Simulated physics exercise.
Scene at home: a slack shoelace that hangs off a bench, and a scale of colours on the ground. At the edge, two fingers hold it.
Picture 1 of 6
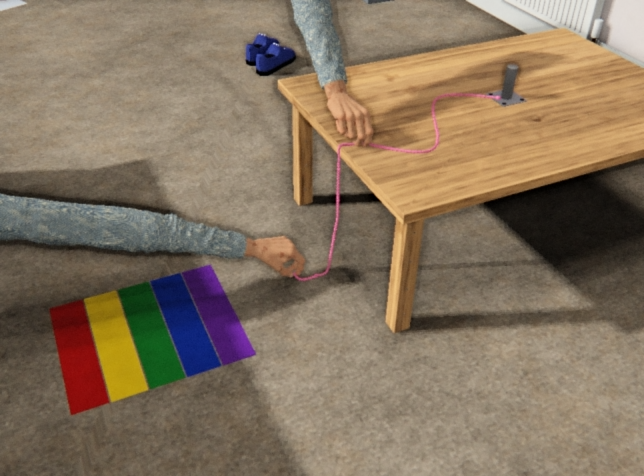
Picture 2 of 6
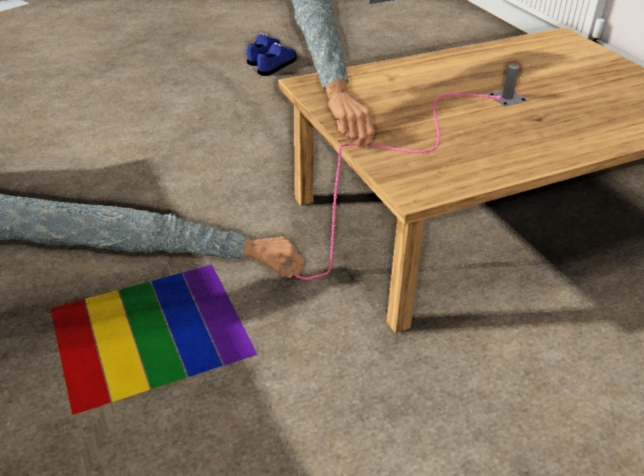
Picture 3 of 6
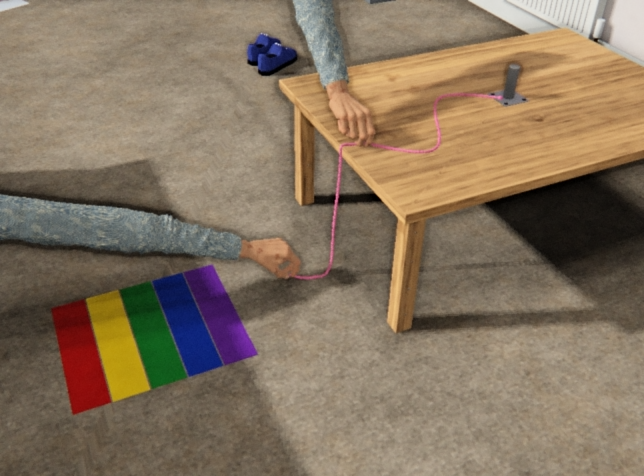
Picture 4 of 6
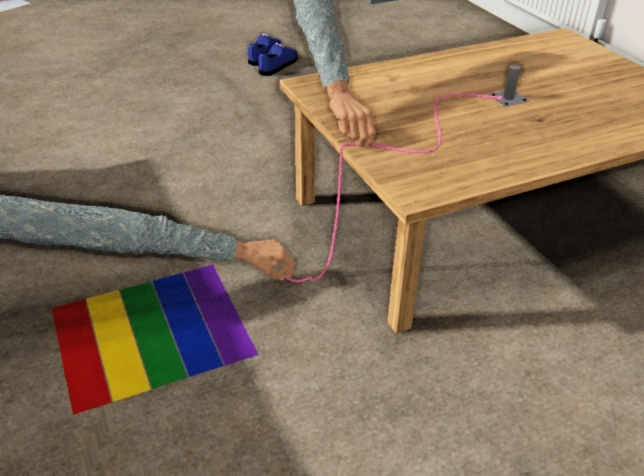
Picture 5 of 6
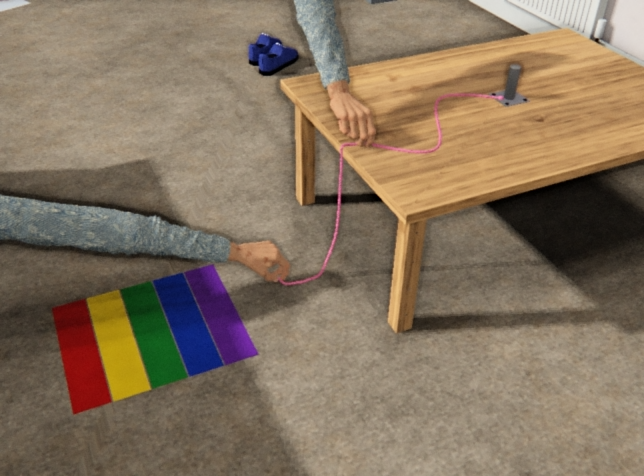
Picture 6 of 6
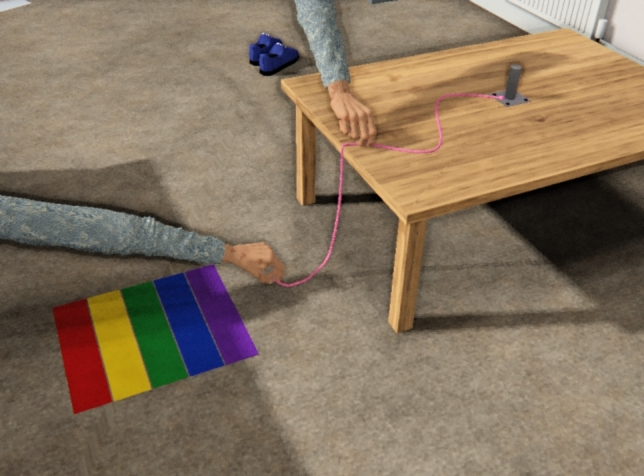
In this clip, one hand presses a pink cord against the edge of a wooden table while another hand, holding the cord's lower end, moves slightly left above the carpet, near a mat with red, yellow, green, blue and purple stripes.
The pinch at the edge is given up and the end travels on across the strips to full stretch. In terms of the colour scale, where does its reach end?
At yellow.
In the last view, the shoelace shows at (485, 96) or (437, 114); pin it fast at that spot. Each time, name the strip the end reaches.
Try 1: Yellow; try 2: Green.
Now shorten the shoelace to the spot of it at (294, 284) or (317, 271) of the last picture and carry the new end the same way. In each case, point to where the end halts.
Respectively (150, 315) and (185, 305).
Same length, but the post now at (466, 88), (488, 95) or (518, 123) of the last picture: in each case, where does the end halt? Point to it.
Roughly (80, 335), (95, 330) and (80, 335).
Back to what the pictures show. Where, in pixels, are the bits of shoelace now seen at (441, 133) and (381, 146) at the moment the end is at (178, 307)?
First mark (395, 134), second mark (333, 177).
Early on, end near (178, 307); over blue.
Midway, end near (138, 319); over green.
At the end of the slack, end near (113, 326); over yellow. The yellow one.
